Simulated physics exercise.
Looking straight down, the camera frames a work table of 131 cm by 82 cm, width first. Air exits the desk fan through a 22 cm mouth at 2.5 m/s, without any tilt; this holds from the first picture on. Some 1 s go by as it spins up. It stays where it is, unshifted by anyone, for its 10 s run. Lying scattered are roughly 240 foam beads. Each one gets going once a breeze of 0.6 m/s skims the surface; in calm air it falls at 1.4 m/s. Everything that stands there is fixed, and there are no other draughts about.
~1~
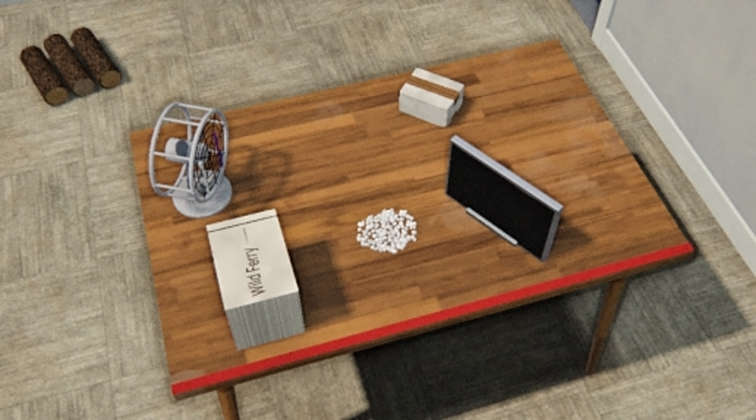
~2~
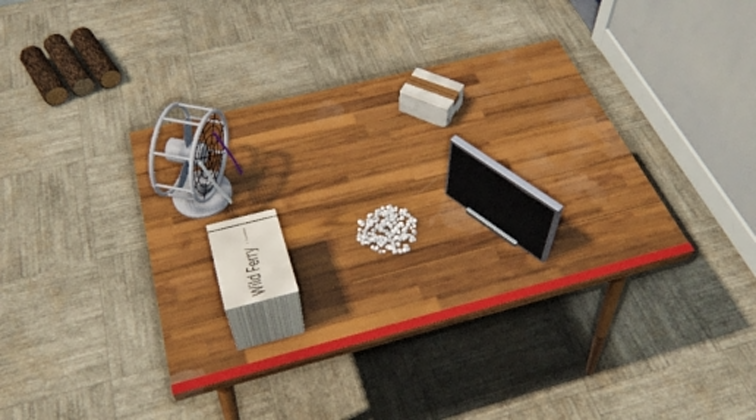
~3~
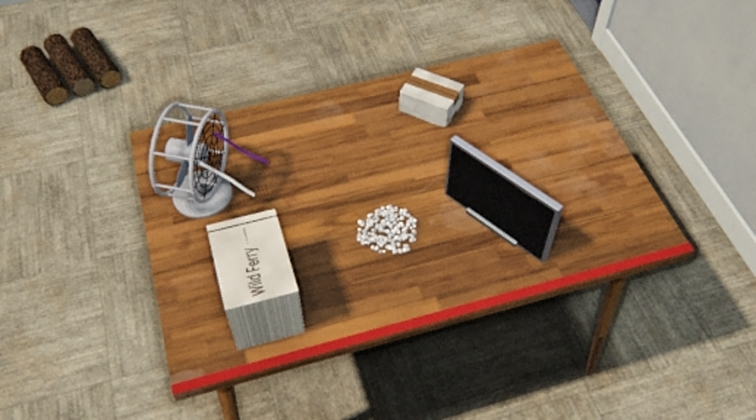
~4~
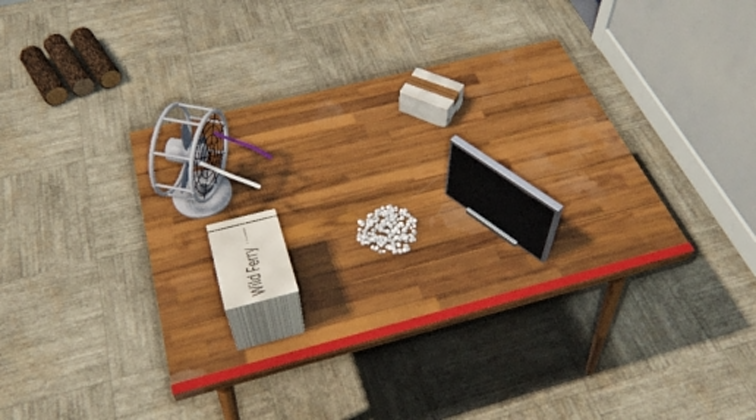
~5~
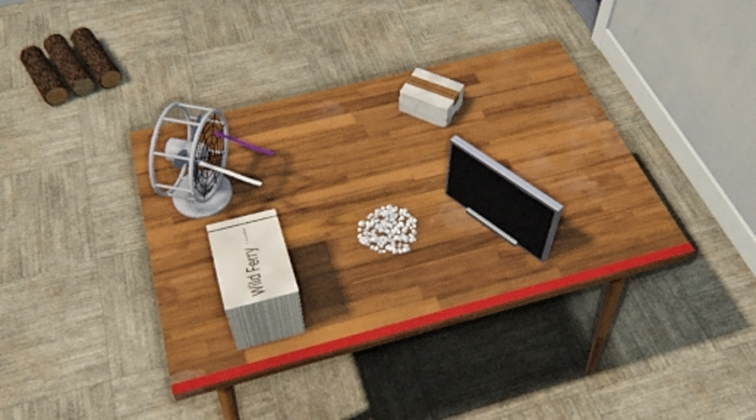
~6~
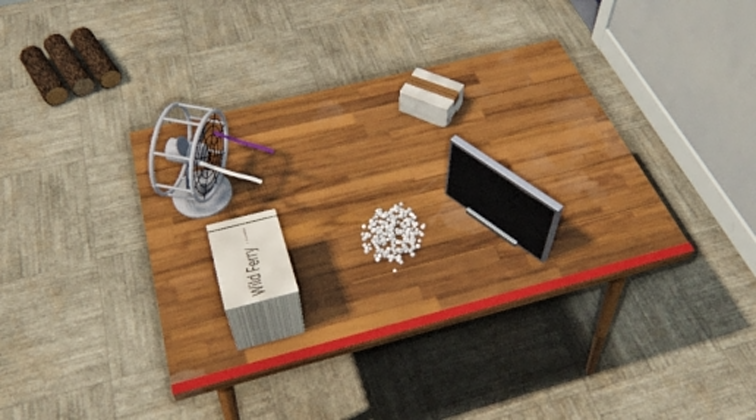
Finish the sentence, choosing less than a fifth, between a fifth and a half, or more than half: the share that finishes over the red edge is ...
The share that finishes over the red edge is more than half.
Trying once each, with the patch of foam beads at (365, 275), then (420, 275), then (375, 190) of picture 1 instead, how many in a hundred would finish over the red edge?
50 %, 100 %, 2 %.
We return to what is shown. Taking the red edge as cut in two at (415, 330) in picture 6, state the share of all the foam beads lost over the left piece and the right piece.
I'd guess near 10 percent left and close to 90 percent right.
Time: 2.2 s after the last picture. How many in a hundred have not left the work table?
It should be roughly 3 % by then.
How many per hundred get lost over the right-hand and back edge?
About 0 per cent right-hand, about 0 per cent back.
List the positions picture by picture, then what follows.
In the first frame, the middle of the foam beads is near (389, 234), none has stirred yet and the mouth of the desk fan is at (191, 153).
In the second frame, the middle of the foam beads is near (387, 231), none has stirred yet and the red edge is centred on (449, 319).
In the third frame, the middle of the foam beads is near (387, 231), none has stirred yet, the top of a laptop is at (505, 171) and the top of a book is at (251, 257).
In the fourth frame, the middle of the foam beads is near (387, 231) and none has stirred yet.
In the fifth frame, the middle of the foam beads is near (387, 231) and none has stirred yet.
In the sixth frame, the middle of the foam beads is near (392, 237), the farthest in sight from the desk fan is at (422, 235) and about 40 % have left their places.
Then, 1.0 s after the last picture, 94 % are over the red edge; 85 % have settled or left.
Then, 2.2 s after the last picture, 96 % are over the red edge; 97 % have settled or left.
Then, 4.6 s after the last picture, 97 % are over the red edge; 98 % have settled or left.
Then, 9.1 s after the last picture, at the end, 97 % are over the red edge.
